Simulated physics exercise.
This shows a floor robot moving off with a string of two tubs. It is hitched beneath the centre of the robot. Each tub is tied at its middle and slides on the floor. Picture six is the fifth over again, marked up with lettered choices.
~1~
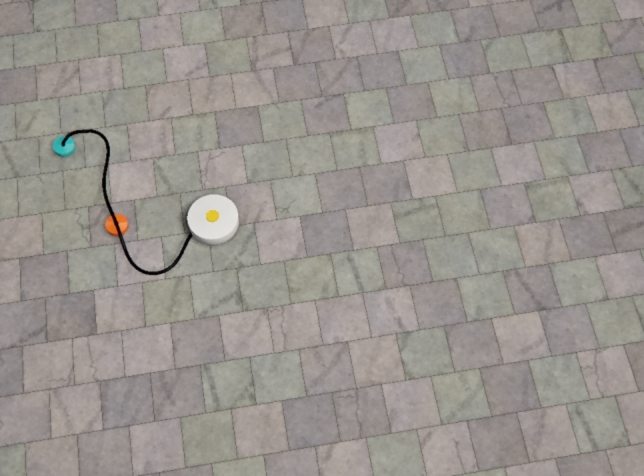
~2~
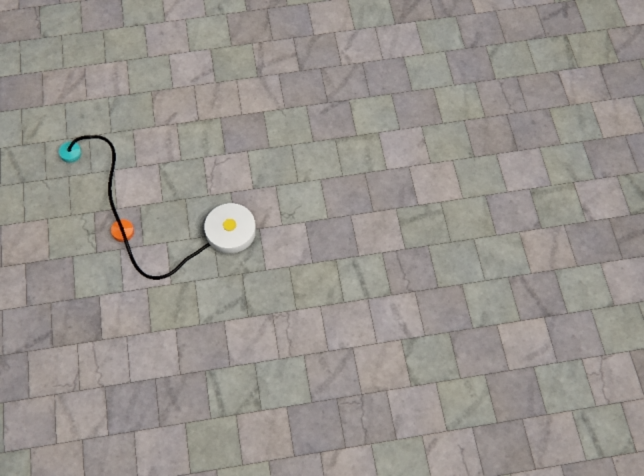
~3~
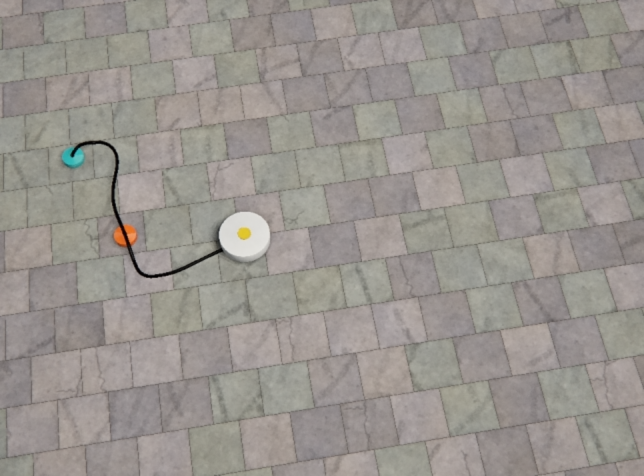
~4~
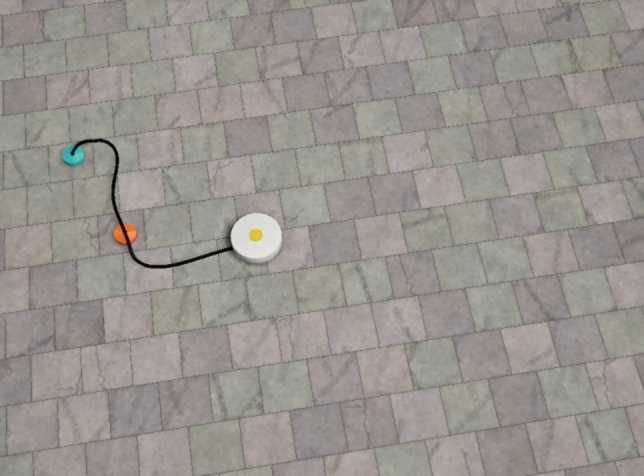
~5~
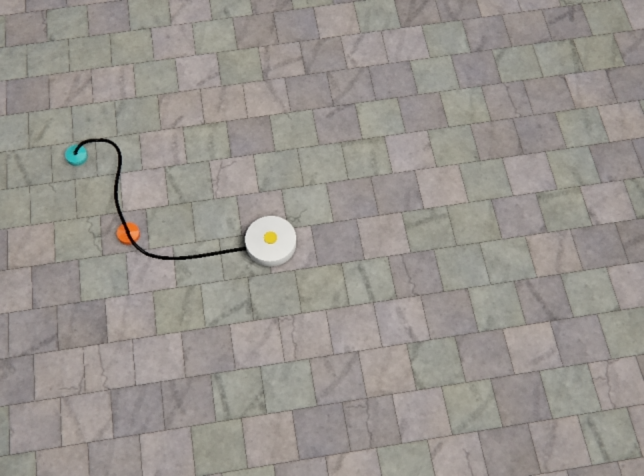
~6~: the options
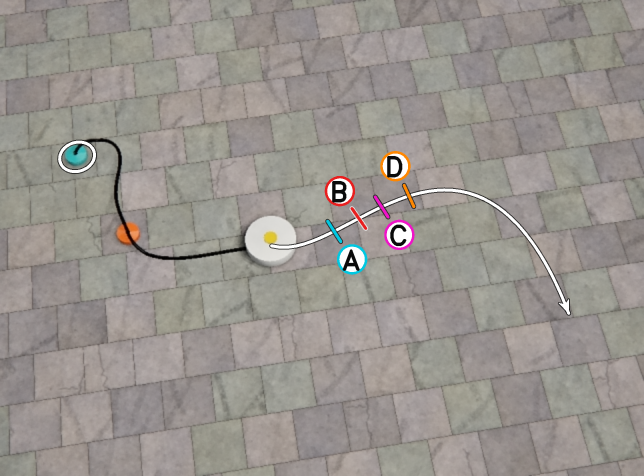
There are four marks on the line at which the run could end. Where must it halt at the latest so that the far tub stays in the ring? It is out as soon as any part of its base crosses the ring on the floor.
No farther than B.
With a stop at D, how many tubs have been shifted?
By then, two.
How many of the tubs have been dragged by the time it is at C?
By then, two.
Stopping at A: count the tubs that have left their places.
One.
On the copy, A at (334, 231); B at (359, 218); C at (382, 207); D at (409, 196); the ring at (77, 157); the route from (272, 246) via (444, 190) to (569, 313).
On B. First, robot (304, 240); turquoise tub (76, 155); orange tub (150, 230).
Then, robot (334, 227); turquoise tub (76, 155); orange tub (179, 227).
Finally, robot (359, 214); turquoise tub (76, 155); orange tub (204, 223); the ringed tub at the far end is still in its ring.
By contrast, A is safe but short; C drags the last tub to (88, 161); D drags the last tub to (107, 168).
